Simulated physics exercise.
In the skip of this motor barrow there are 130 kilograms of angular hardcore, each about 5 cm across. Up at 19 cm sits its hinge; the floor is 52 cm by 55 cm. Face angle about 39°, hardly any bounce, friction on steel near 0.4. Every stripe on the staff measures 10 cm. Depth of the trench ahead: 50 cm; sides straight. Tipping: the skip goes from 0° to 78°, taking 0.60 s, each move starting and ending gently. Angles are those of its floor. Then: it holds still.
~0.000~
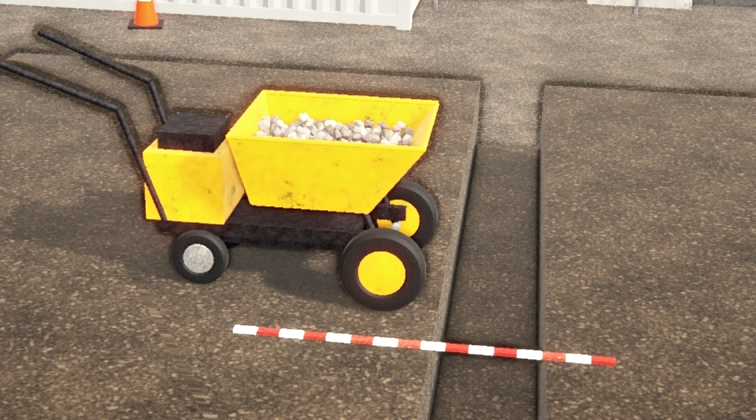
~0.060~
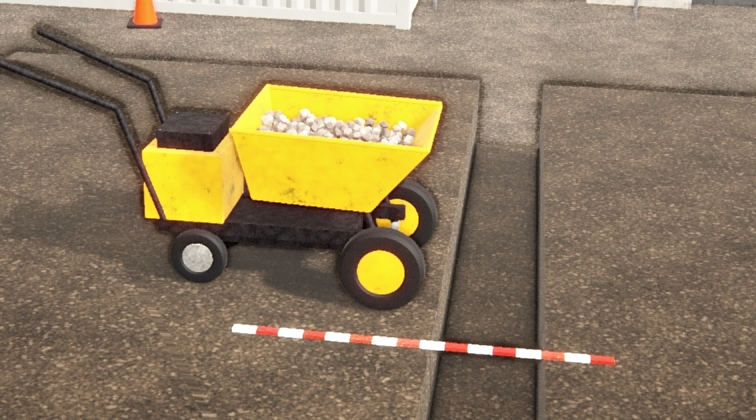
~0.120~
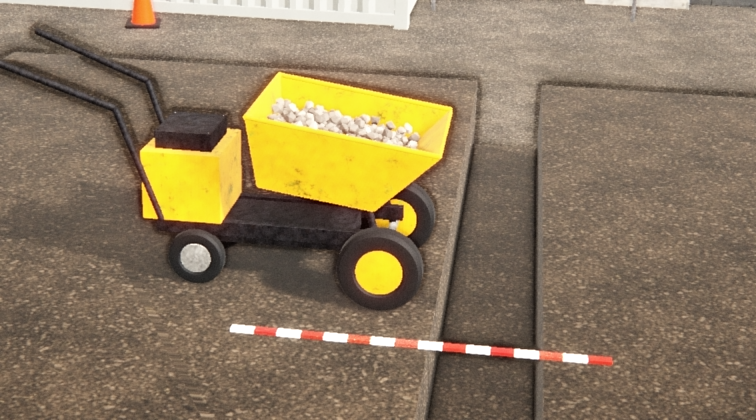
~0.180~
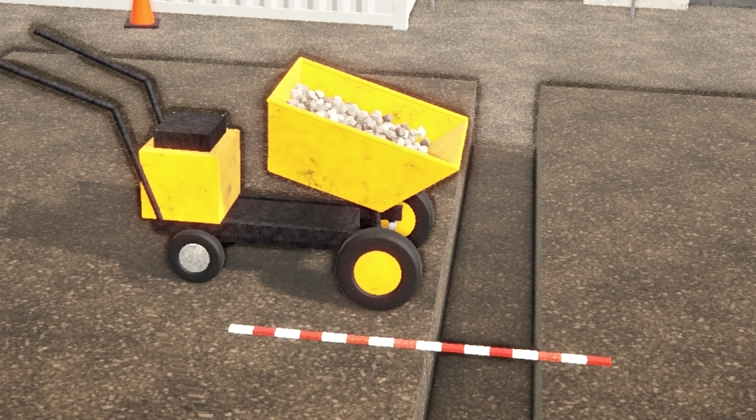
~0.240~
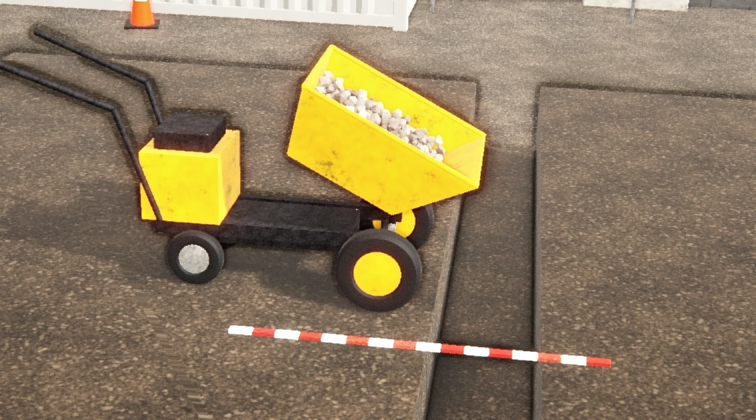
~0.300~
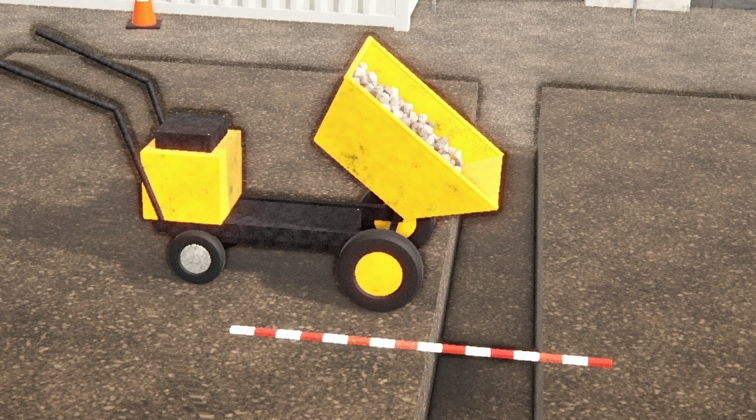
A yellow dumper's skip, loaded with pale stones, tilted slowly at first and then steeply forward to the right beside a trench, while the machine stayed parked behind a red-and-white striped pole.
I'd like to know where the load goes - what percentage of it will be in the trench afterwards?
I would put it at about 31 per cent.
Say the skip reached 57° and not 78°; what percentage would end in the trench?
Share in trench: Approx. 10%.
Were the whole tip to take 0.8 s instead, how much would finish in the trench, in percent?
Trench share: Approx. 45%.
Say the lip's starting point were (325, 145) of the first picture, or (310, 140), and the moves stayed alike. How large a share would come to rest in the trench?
Around 100% for the first place and 90% for the second.
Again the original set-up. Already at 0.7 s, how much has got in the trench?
By that moment, roughly 5 per cent of the load.
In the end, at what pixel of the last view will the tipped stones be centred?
The tipped stones centre close to (583, 293).
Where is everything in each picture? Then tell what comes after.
The skip is at 0°, its lip at (424, 150); the top of the load is at (318, 127), in the first frame.
The skip is at 2°, its lip at (428, 151); the top of the load is at (312, 123); the stones move at 0.5 m/s on average, in the second frame.
Lip at (440, 157), floor tilted 8°, highest stones at (309, 113); the stones move at 1.0 m/s on average, in the third frame.
The skip is at 17°, its lip at (458, 169); the top of the load is at (310, 99); the stones move at 1.5 m/s on average, in the fourth frame.
The skip is at 27°, its lip at (477, 187); the top of the load is at (329, 86); the stones move at 1.7 m/s on average, in the fifth frame.
Lip at (496, 208), floor tilted 39°, highest stones at (361, 77); the stones move at 1.8 m/s on average, in the sixth frame.
After 0.4 s the floor is at 66°; 100 % in the skip; the foremost stones are at (501, 223).
After 0.7 s the floor is at 78°; 60 % in the skip, 6 % in the trench, 34 % past the trench; the foremost stones are at (606, 295).
After 1.0 s the floor is at 78°; 9 % in the skip, 20 % in the trench, 71 % past the trench; the foremost stones are past the picture's edge.
After 3.0 s the floor is at 78°; 0 % in the skip, 31 % in the trench, 69 % past the trench; the foremost stones are past the picture's edge.
